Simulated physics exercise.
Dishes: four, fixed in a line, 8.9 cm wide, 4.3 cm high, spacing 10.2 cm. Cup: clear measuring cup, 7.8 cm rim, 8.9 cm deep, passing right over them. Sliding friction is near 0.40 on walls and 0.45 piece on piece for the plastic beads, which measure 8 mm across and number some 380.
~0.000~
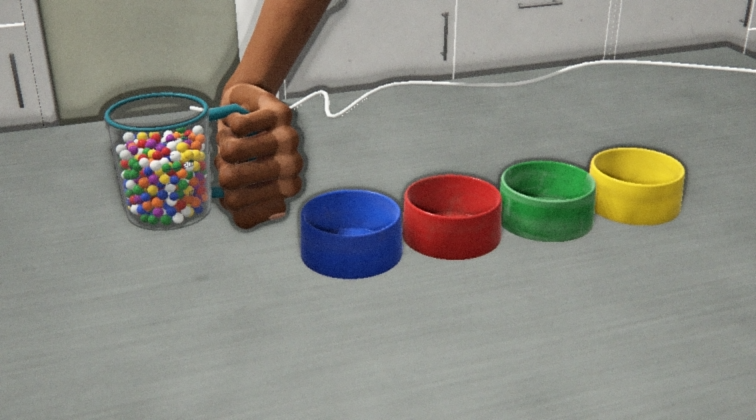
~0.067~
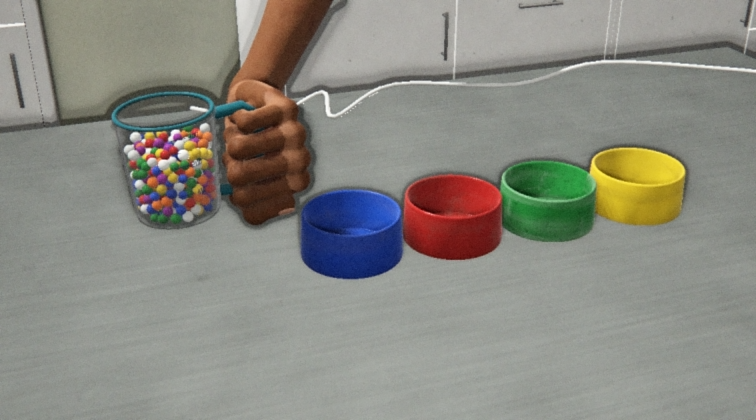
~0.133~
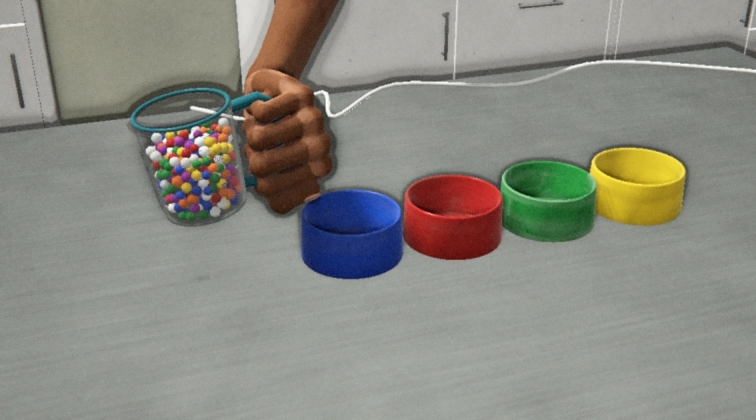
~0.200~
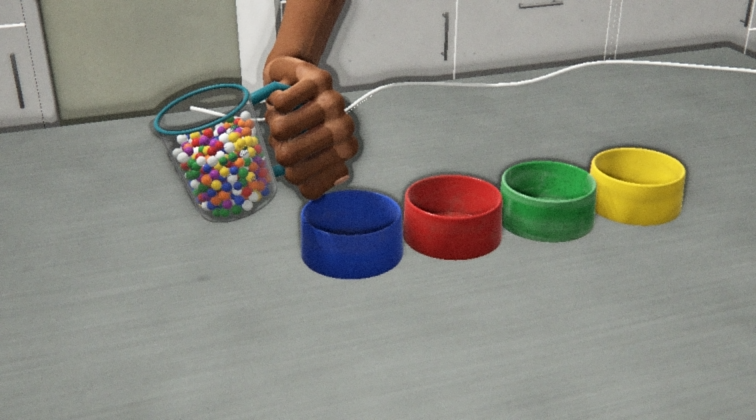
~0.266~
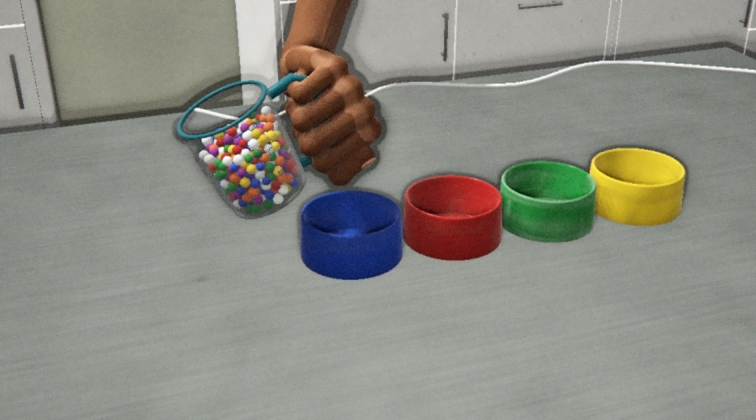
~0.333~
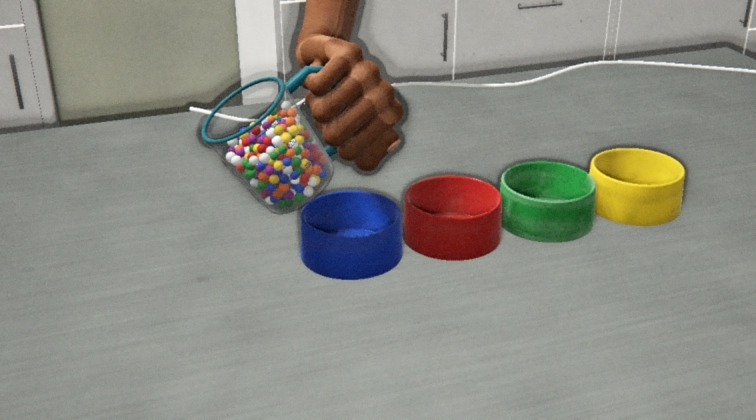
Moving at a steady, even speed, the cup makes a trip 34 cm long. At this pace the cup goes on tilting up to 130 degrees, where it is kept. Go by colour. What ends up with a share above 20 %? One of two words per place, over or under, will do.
In order: Red dish: Beyond a fifth; blue dish: Within a fifth; green dish: Within a fifth; yellow dish: Within a fifth; counter: Beyond a fifth.
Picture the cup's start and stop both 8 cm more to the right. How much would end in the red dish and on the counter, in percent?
The red dish would get 0 and the counter 10.
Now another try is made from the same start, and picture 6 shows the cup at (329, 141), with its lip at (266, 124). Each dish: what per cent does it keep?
The red dish keeps 70, the blue one 0, the green one 0 and the yellow one 0.
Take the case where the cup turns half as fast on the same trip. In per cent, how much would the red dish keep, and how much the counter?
Red 80, counter 20.
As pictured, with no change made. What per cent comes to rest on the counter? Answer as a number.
Close to 35 per cent, give or take.
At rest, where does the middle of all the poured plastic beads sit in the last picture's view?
About (468, 224).
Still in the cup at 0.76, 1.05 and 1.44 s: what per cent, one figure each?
At the three moments: 100, 85 and 0 percent.
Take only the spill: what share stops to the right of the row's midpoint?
40 per cent.
Then, at 0.76 s, tilt 78 degrees; cup holds 100 %.
After 1.05 s, tilt 110 degrees; cup holds 85 %, red 15 %.
After 1.44 s, tilt 130 degrees; cup holds 0 %, red 60 %, green 5 %.
At rest (2.2 s), red 60 %, blue 0 %, green 5 %, yellow 0 %, counter 35 %.
